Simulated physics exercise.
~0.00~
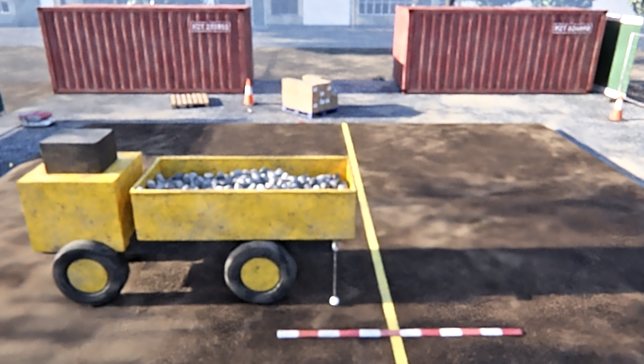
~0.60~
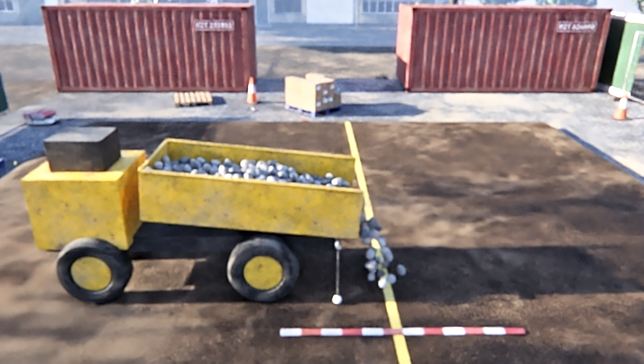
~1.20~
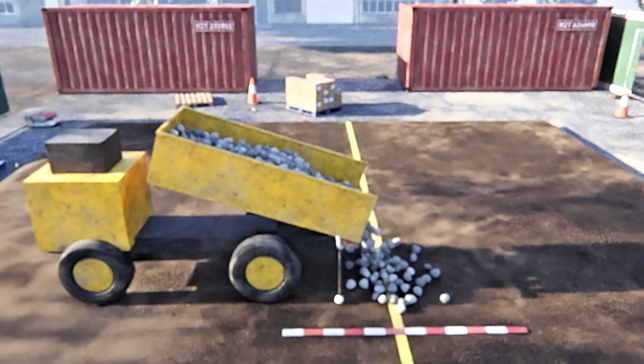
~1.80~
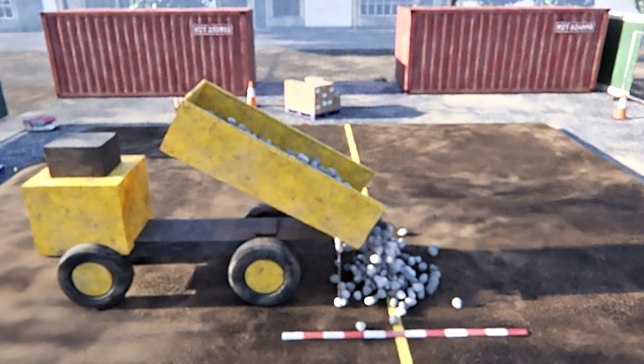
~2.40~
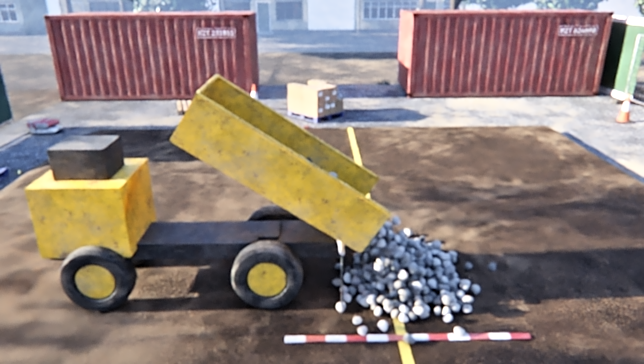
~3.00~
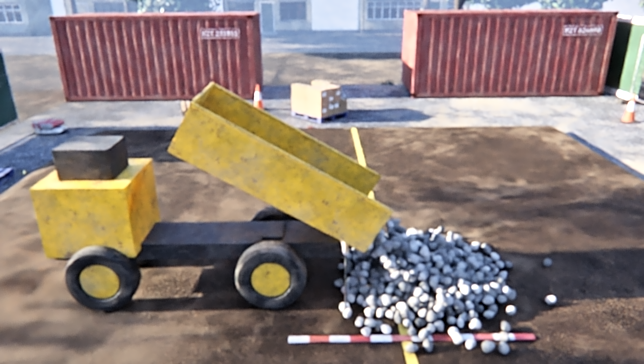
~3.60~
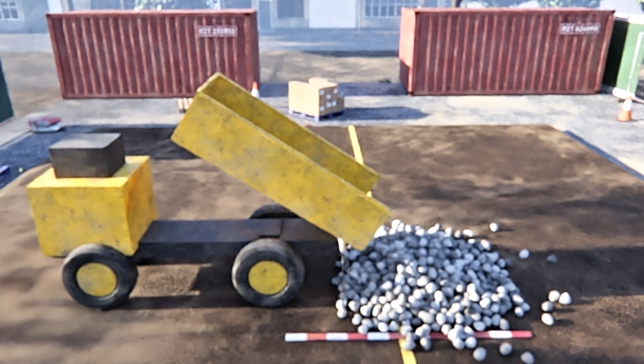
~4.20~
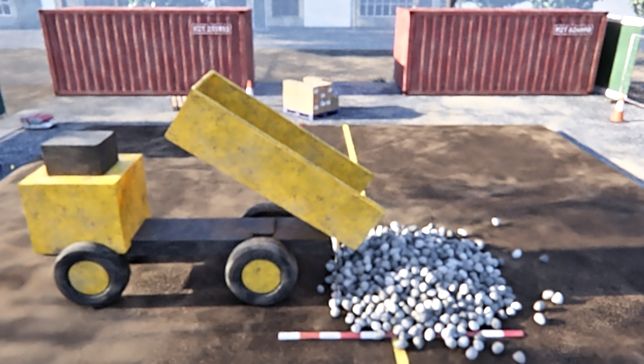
On a dirt yard, a yellow tipper raises its body and pours grey stones into a heap, mostly beyond a yellow line.
